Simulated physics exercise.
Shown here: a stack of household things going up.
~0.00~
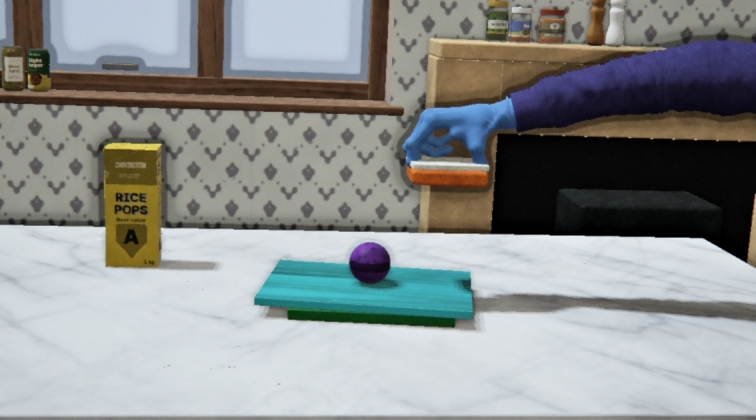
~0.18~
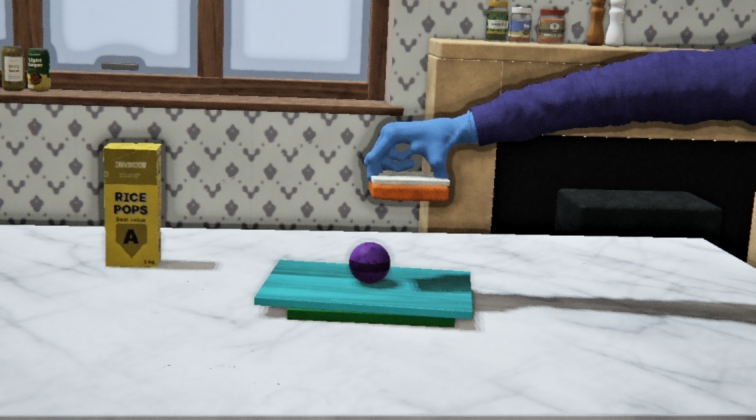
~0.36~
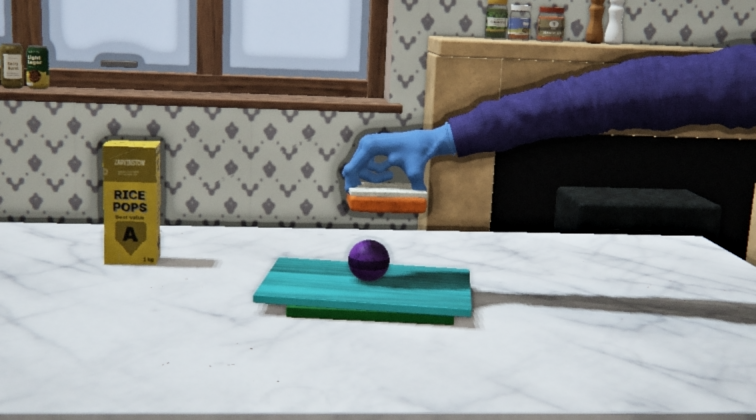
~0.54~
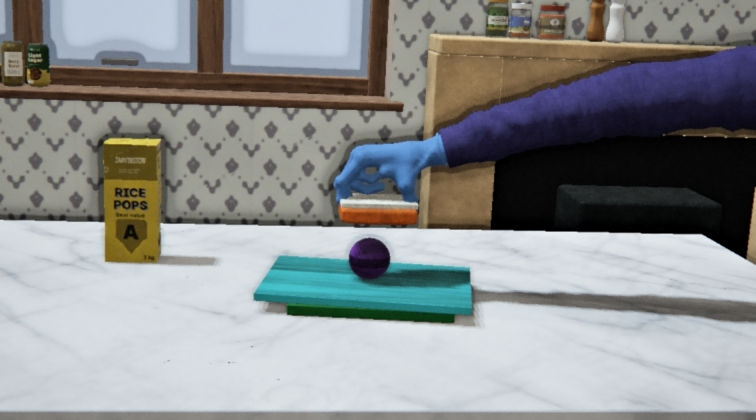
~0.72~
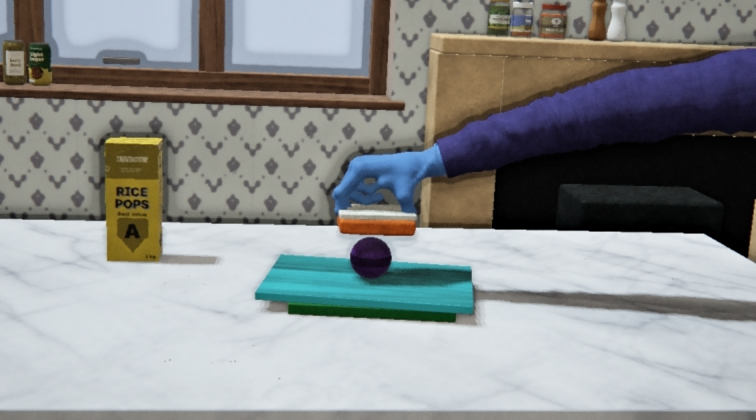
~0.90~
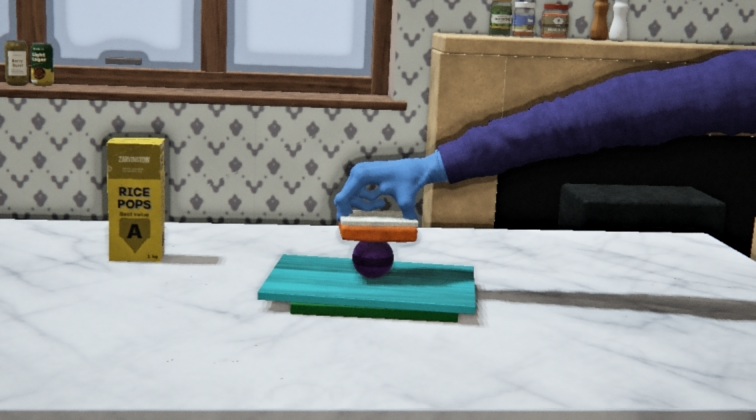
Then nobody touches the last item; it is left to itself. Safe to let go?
The pile fails to rest steadily.
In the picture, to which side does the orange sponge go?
It shifts to the viewer's right.
After 1.40 s, orange sponge tipped 45° from how it was near (405, 240).
After 2.40 s, orange sponge tipped 47° from how it was near (405, 245).
At rest (4.0 s), tipped over in the pile, orange sponge; the other 4 in place. Seen from the same camera at the end, orange sponge near (403, 245). The pile gives way.
